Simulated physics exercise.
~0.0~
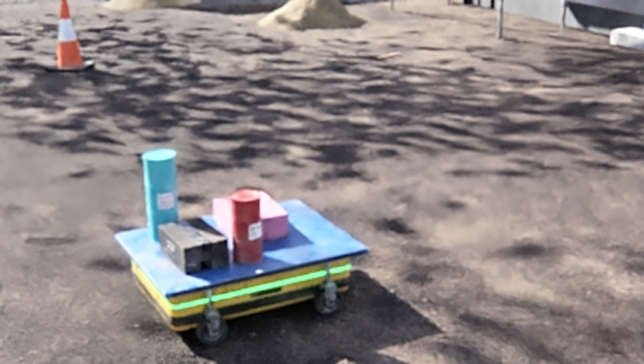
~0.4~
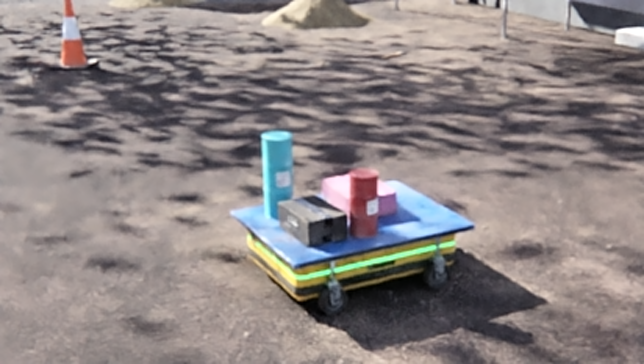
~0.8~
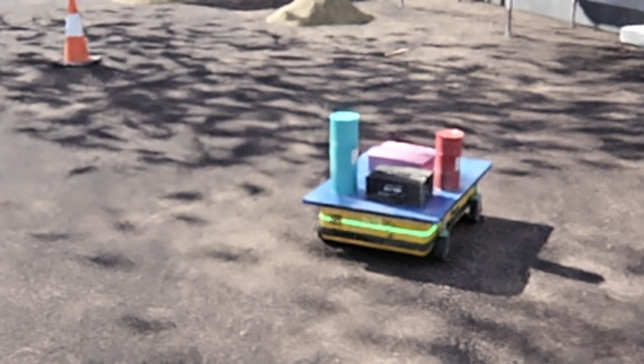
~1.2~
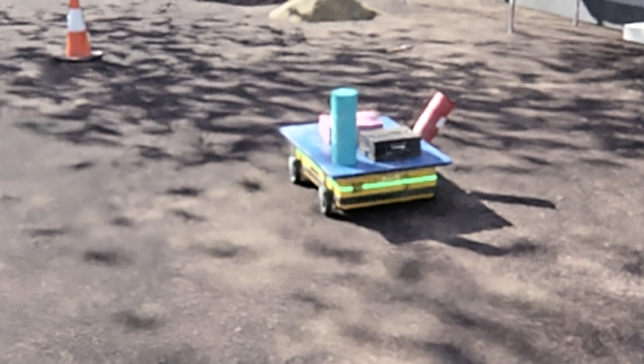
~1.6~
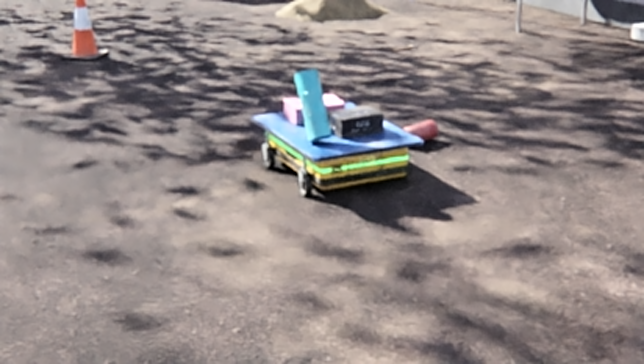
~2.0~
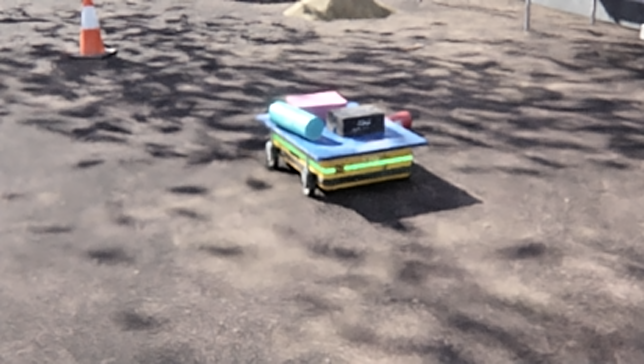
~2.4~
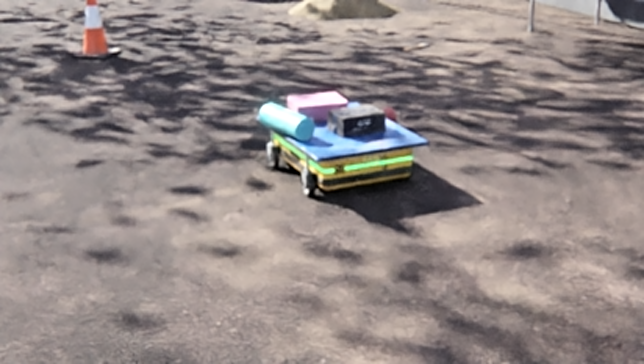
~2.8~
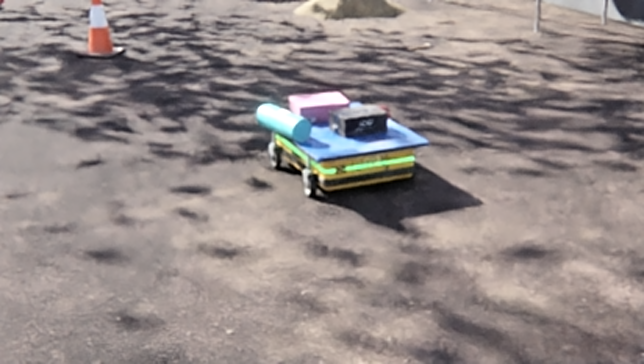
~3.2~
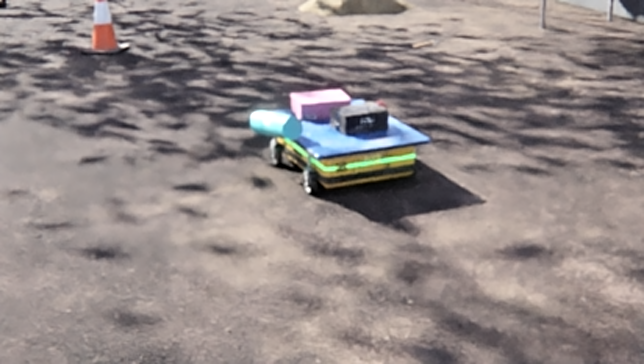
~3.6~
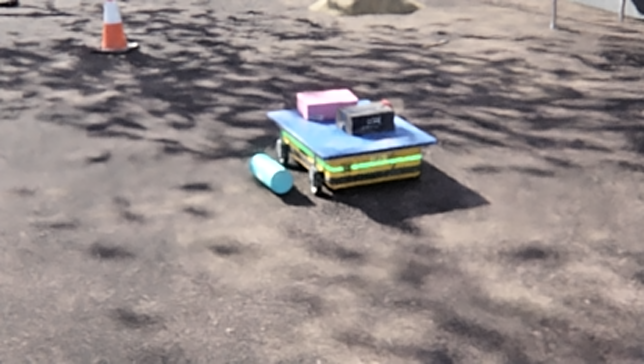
Blue-topped cart turning sharply on dark ground and stopping, its red and turquoise canisters toppling off, pink parcel and black box staying aboard.
